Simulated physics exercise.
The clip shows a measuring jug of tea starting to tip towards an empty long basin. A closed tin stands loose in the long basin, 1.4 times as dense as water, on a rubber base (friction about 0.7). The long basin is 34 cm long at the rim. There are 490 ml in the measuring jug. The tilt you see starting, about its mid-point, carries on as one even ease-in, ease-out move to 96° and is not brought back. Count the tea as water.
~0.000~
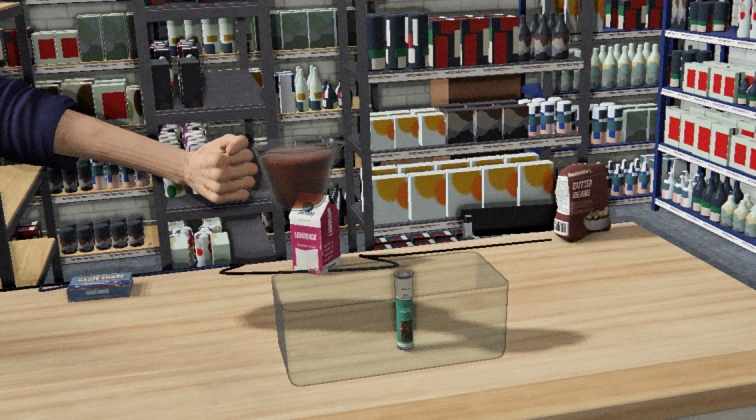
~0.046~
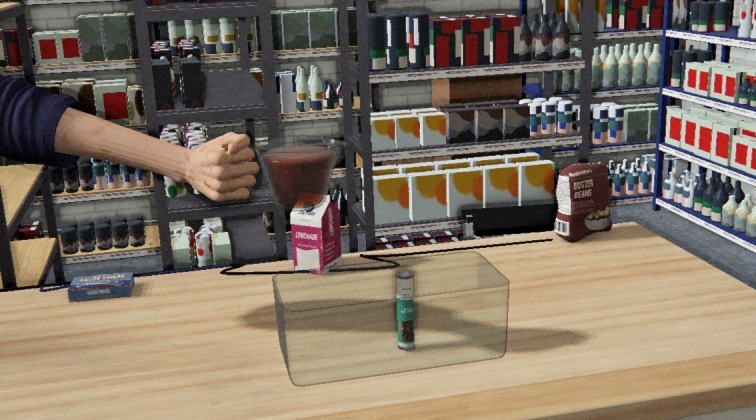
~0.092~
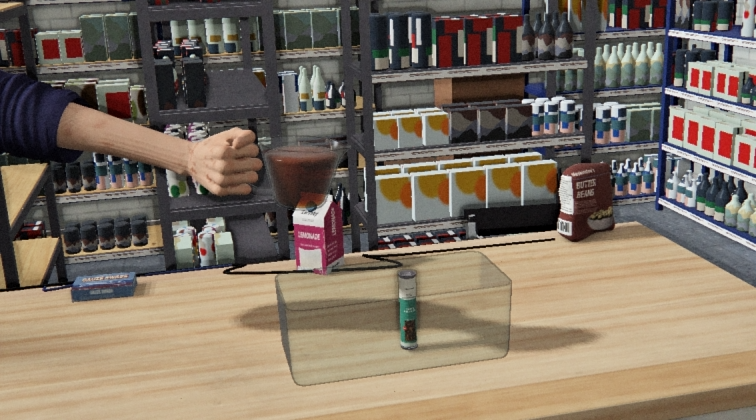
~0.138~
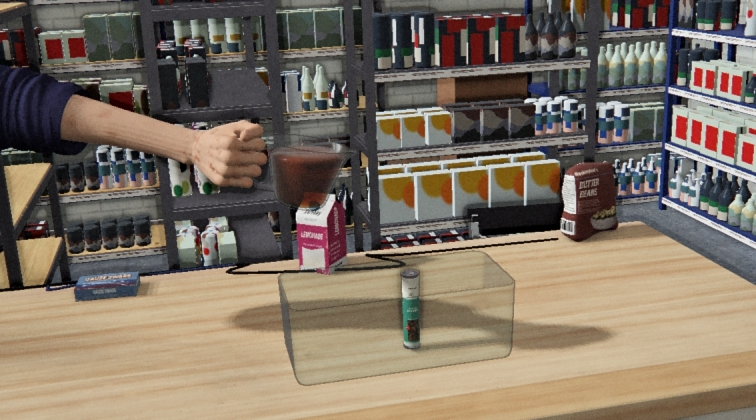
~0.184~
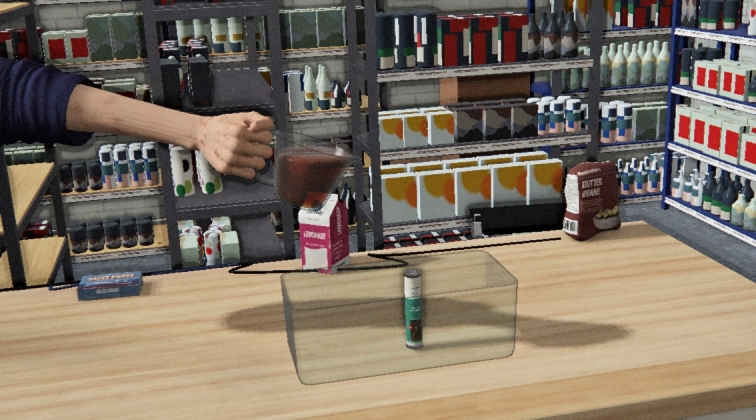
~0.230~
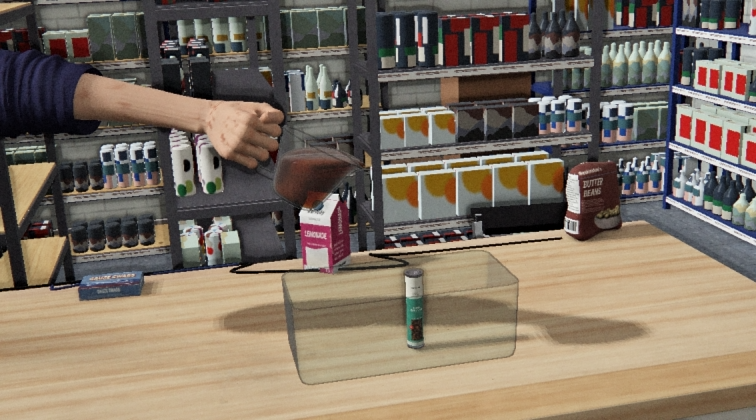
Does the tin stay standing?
It falls.
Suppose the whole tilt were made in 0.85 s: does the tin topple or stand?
Then it goes over.
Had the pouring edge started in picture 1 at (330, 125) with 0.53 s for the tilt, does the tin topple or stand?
Then it falls.
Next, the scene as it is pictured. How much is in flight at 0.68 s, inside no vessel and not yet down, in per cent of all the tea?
About 14 per cent.
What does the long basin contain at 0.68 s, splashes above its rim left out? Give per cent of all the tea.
Some 80 per cent.
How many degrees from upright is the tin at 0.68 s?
About 5°.
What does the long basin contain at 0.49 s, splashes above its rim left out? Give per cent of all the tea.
About 20 per cent.
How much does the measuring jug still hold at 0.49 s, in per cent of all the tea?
Near 36 in a hundred.
By 0.49 s the tilt is 88° and 37 per cent is still to pour; the tin stands where it began.
By 0.68 s the tilt is 96° and 5 per cent is still to pour; the tin stands 2 cm from where it began.
By 0.88 s the tilt is 96° and 0 per cent is still to pour; the tin leans 28°.
By 1.10 s the tilt is 96° and 0 per cent is still to pour; the tin lies on its side.
At rest the tin lies on its side.
